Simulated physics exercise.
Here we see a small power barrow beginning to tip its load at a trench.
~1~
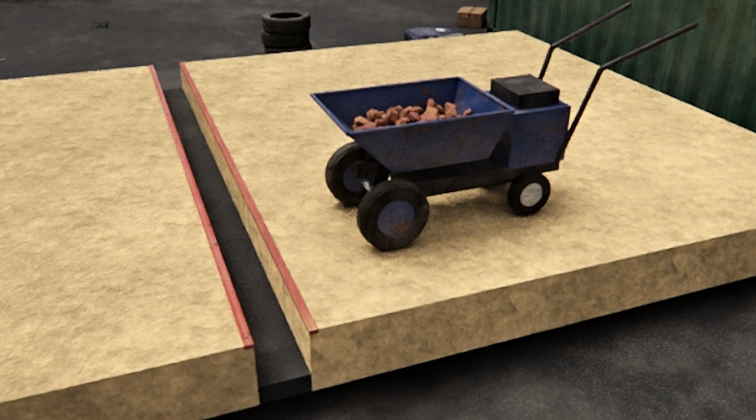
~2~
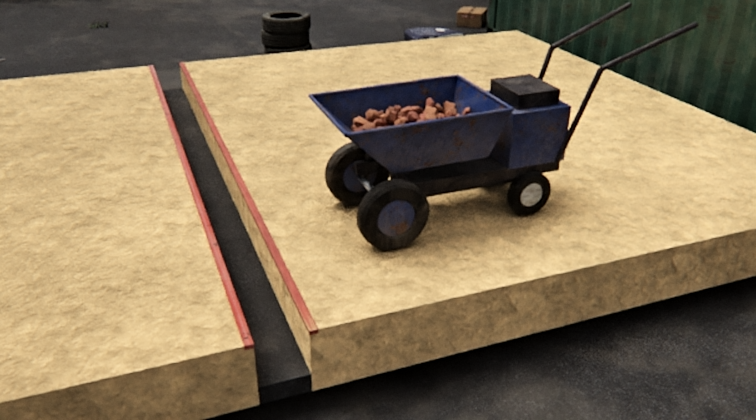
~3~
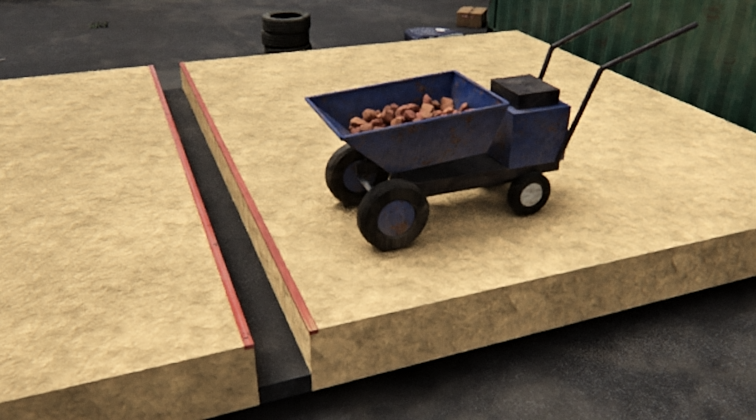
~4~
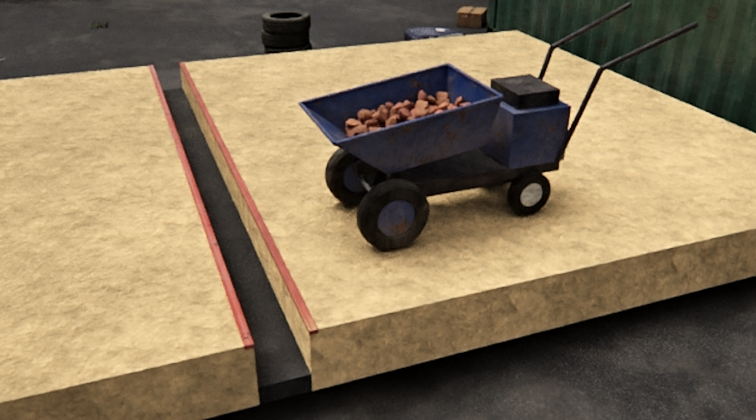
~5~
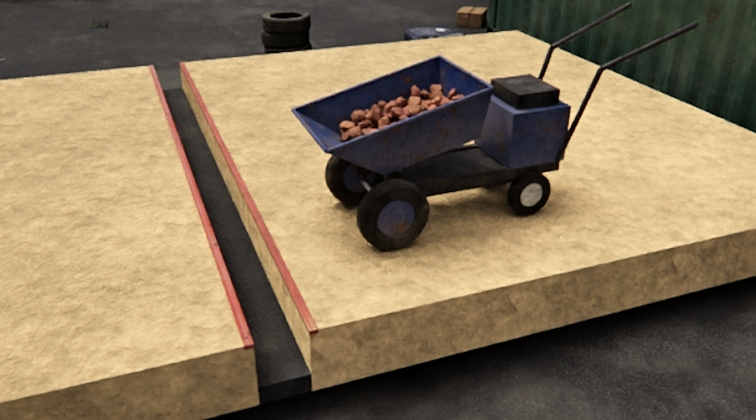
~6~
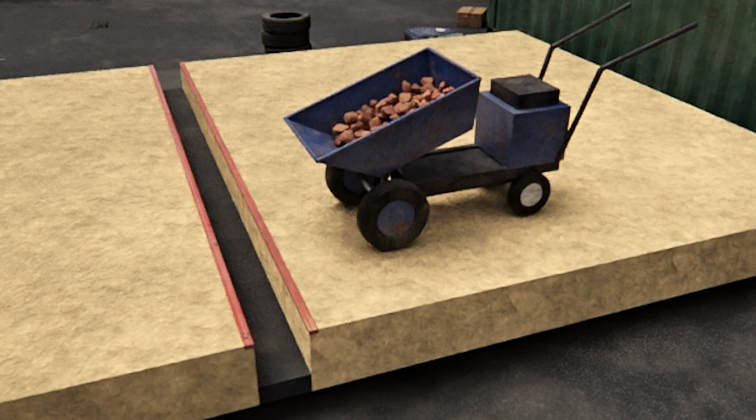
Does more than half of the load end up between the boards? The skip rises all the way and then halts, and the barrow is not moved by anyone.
The trench is going to be left with upwards of half the load.
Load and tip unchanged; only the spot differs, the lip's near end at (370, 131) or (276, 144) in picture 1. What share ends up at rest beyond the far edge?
Position 1 near 0 %, position 2 near 60 %.
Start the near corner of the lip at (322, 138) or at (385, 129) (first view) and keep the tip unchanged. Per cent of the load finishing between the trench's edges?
100 and 40 in a hundred, in that order.
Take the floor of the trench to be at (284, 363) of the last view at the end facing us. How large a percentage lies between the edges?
The share would be roughly 70 per cent.
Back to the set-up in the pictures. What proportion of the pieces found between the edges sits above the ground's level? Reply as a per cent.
Estimate: Close to 0 in a hundred.
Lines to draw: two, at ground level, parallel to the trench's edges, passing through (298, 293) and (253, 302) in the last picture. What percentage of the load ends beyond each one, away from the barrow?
90 % and 20 %, in that order.
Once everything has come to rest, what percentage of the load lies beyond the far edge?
0 %.
Just after the last frame, skip tipped steeply; every one in the skip.
A moment on, skip tipped right over; the larger part in the skip; just a few short of the trench; roughly a quarter in or heaped over the trench.
Further on, skip tipped right over; about a tenth in the skip; about a tenth short of the trench; the larger part in or heaped over the trench; just a few beyond it.
When it is over, skip tipped right over; about a tenth in the skip; about a tenth short of the trench; the larger part in or heaped over the trench; just a few beyond it.
